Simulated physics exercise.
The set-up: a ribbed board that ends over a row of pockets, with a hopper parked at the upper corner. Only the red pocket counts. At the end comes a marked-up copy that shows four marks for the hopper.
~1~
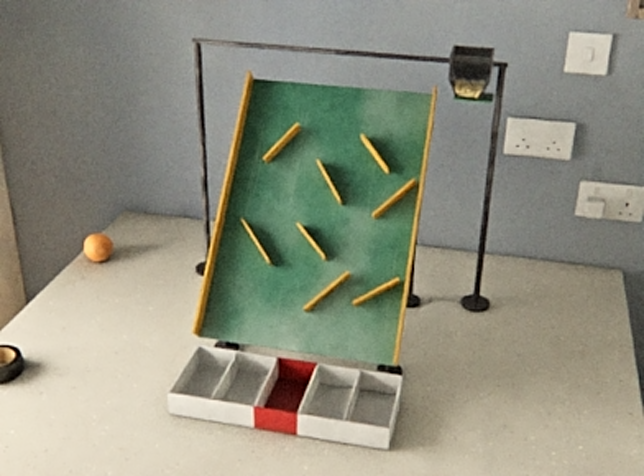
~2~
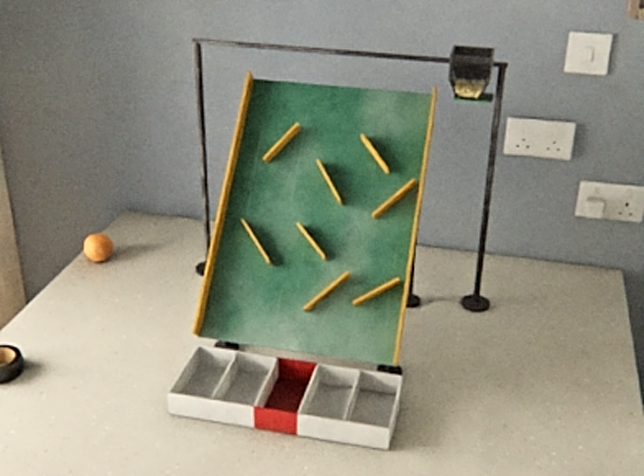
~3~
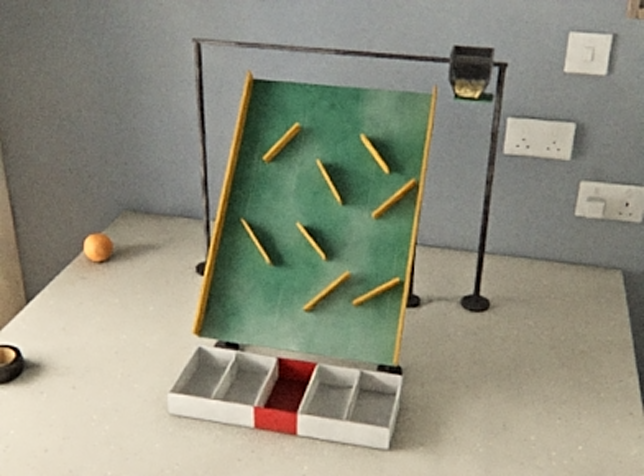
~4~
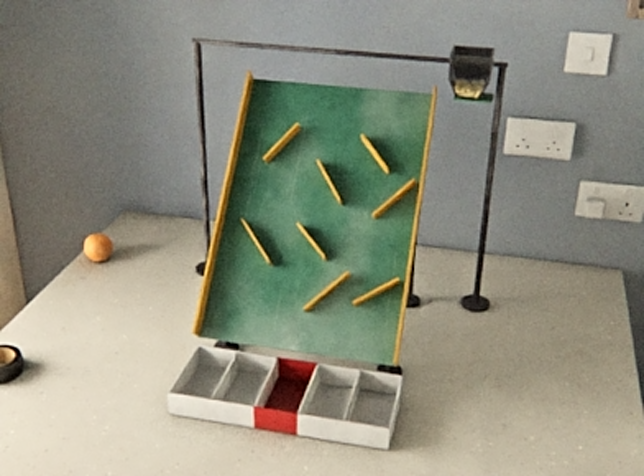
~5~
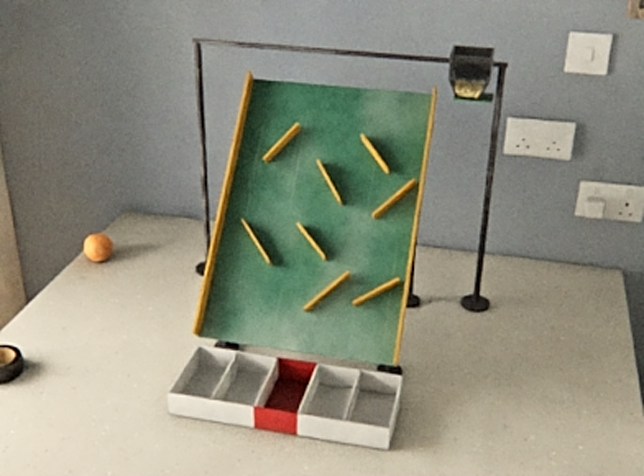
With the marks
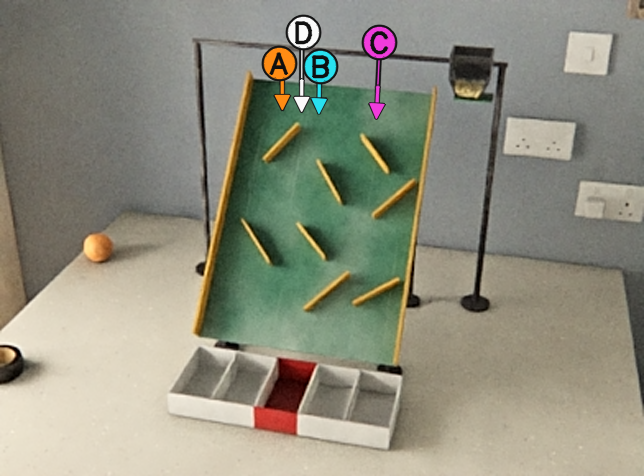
On a pale tabletop against a grey wall, a ribbed green board standing motionless above white pockets and one red pocket.
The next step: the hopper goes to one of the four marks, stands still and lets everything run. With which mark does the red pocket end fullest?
B.
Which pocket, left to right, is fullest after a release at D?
It is the first one.
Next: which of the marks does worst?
The answer is A.
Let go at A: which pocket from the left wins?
The first from the left.
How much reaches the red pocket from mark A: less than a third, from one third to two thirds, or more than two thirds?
Less than a third.
On the marked copy, mark A meets the board at (282, 104); mark B meets the board at (318, 108); mark C meets the board at (376, 113); mark D meets the board at (301, 106).
For mark A, a stray few in the red pocket, nearly all in other pockets, a small part outside the box.
For mark B, about half in the red pocket, about half in other pockets, a stray few outside the box.
For mark C, a small part in the red pocket, most in other pockets.
For mark D, a small part in the red pocket, most in other pockets, a small part outside the box.
